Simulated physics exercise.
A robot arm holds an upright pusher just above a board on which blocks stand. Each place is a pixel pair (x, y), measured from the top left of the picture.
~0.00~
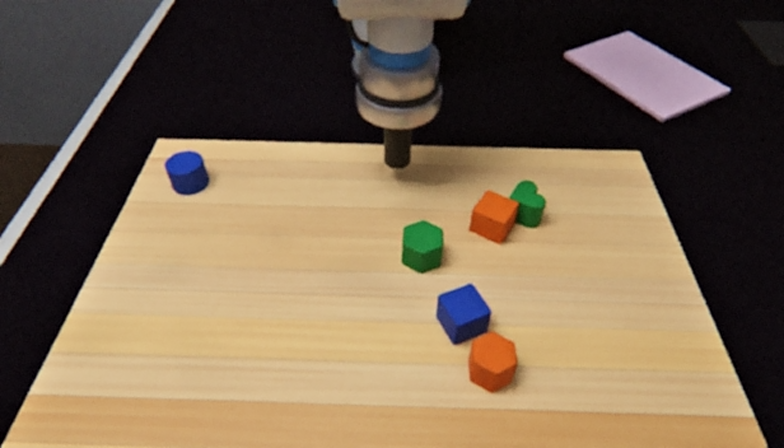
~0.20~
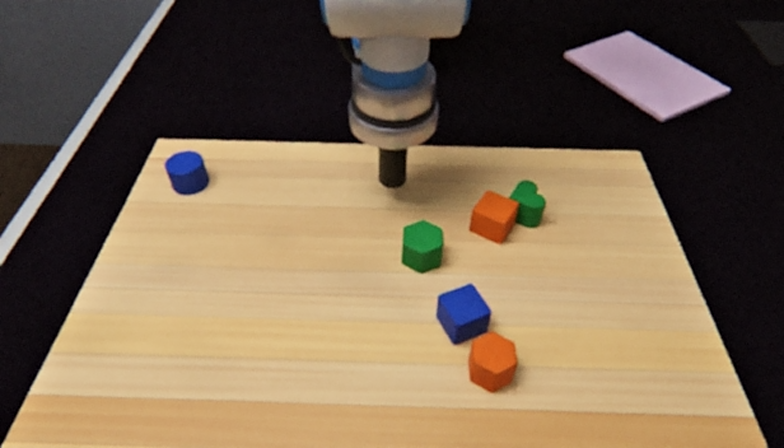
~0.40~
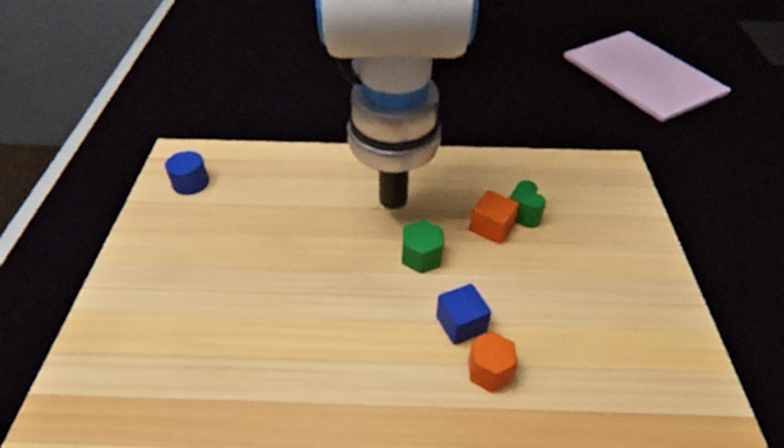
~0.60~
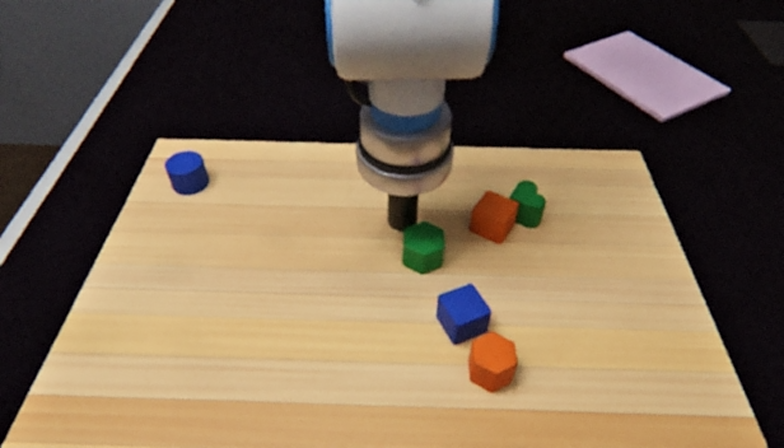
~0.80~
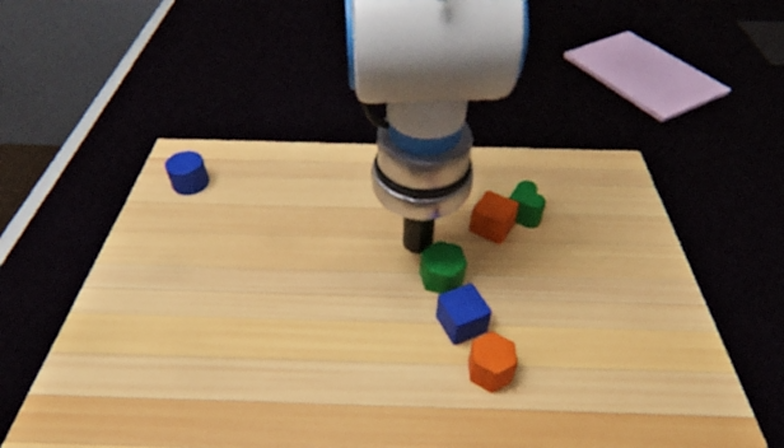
A robot arm with a dark upright pusher moves down over a wooden board of scattered blocks, approaching the green hexagonal block. It then angles slightly right and nudges that block a short way down and right, close to the blue block, while the other blocks stay still.
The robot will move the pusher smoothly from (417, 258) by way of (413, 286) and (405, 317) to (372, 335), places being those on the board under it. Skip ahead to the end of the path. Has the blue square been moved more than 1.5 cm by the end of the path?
No, it doesn't check out.
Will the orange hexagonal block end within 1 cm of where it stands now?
Yes, that is what happens.
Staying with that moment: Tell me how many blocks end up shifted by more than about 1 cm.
Looking at the path, I think only one of the blocks ends up more than 1 cm away.
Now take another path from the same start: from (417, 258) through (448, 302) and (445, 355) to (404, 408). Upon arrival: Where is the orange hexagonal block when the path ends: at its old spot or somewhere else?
In the end it has been moved.
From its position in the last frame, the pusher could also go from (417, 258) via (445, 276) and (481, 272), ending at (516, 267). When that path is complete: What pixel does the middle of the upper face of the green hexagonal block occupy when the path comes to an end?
If I read the scene right, the answer is (502, 279).
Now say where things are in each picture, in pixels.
The first picture shows lower end of the pusher (397, 161), tops of blocks, green hexagonal block (423, 236), blue square (465, 303), orange hexagonal block (495, 352).
The second picture shows pusher (393, 180), blocks as before.
The third picture shows pusher (393, 200), blocks as before.
The fourth picture shows pusher (402, 221), blocks as before.
The fifth picture shows pusher (418, 242), green hexagonal block (444, 257), blue square (465, 303), orange hexagonal block (495, 352).
What follows on the original path. One third of the way, pusher (414, 272); green hexagonal block (452, 270), turned 40° anticlockwise.
Two thirds of the way, pusher (405, 302); green hexagonal block (452, 270), turned 40° anticlockwise.
At the end, pusher (371, 321); green hexagonal block (452, 270), turned 40° anticlockwise; blue square not moved; orange hexagonal block not moved.
